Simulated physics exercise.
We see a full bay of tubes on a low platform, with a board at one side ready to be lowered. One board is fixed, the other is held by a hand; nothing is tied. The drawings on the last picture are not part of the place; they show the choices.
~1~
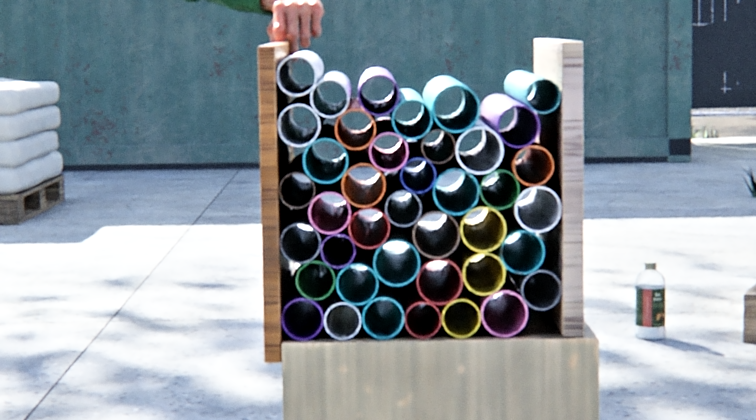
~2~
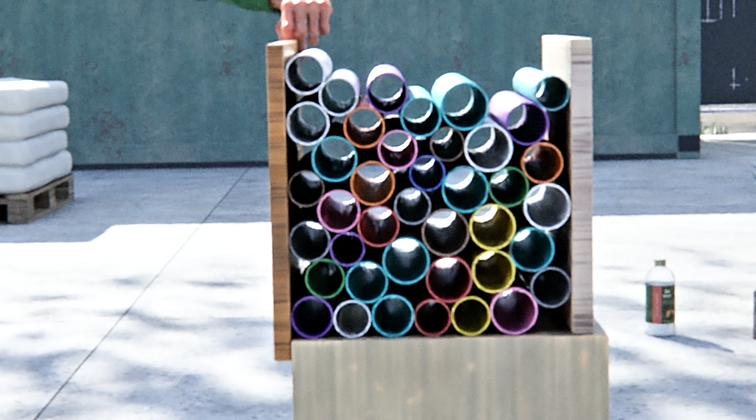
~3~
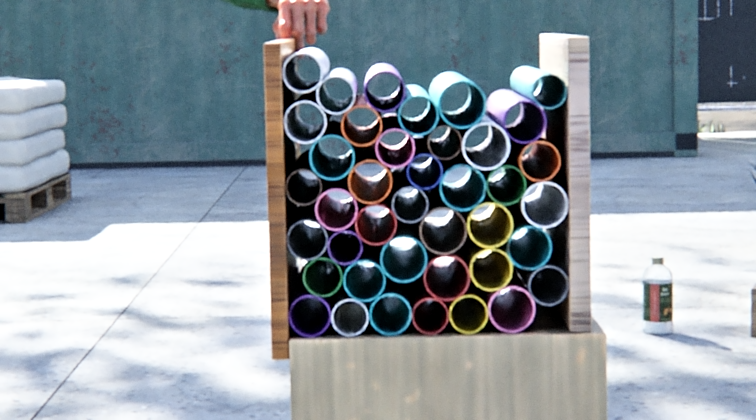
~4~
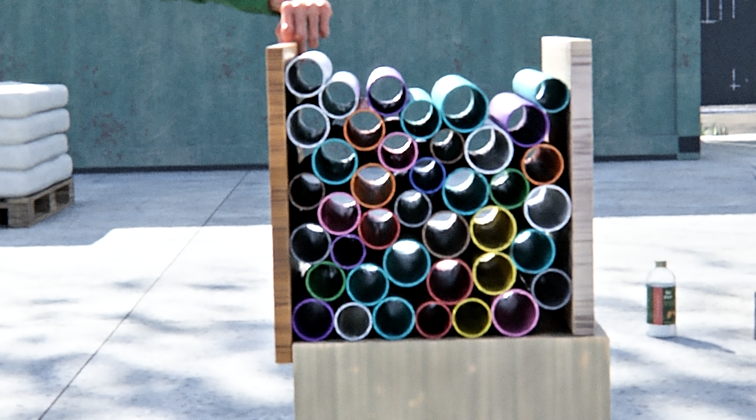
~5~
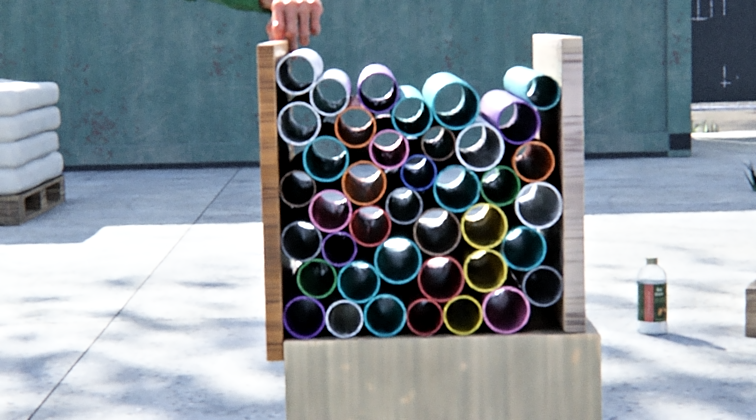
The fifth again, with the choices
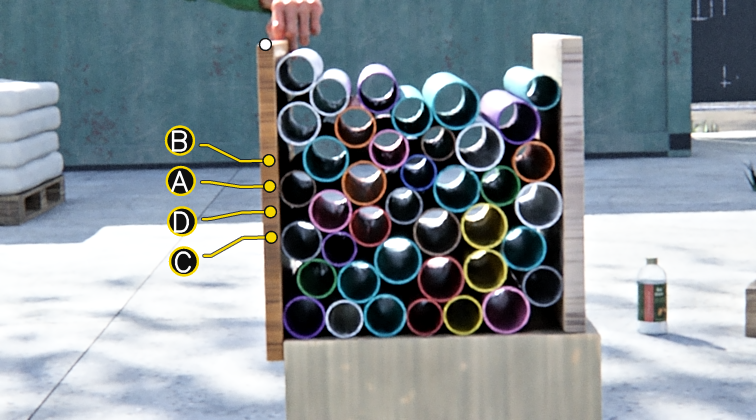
The footage shows colourful tubes stacked between two upright boards on a low platform, a hand resting at the top of the left board; the tubes stay in place while the whole view shifts slightly right, then back left.
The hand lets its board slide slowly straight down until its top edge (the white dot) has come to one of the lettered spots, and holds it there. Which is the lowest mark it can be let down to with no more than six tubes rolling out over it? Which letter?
The answer is mark D.
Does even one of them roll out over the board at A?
At A: Yes.
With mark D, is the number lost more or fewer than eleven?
It loses fewer than eleven.
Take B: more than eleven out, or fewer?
At B, fewer than eleven.
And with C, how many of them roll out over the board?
At C the number is seven.
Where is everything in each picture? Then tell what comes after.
Side board (279, 188); a purple tube (303, 319); a pink tube (504, 313), in the first frame.
A pink tube (514, 311); a turquoise tube (406, 260), in the second frame.
A grey tube (307, 240); a grey tube (410, 205), in the third frame.
A blue tube (428, 175); a white tube (308, 126), in the fourth frame.
A turquoise tube (456, 105); side board (279, 187); a purple tube (304, 317), in the fifth frame.
On the marked copy, A at (270, 187); B at (269, 161); C at (271, 238); D at (270, 212); the white dot at (265, 45).
With D. Early on, top of the board (277, 125).
Further on, top of the board (280, 210).
At the end, top of the board (280, 211), five out over the board.
As for the rest, A five out over the board; B one out over the board; C seven out over the board.
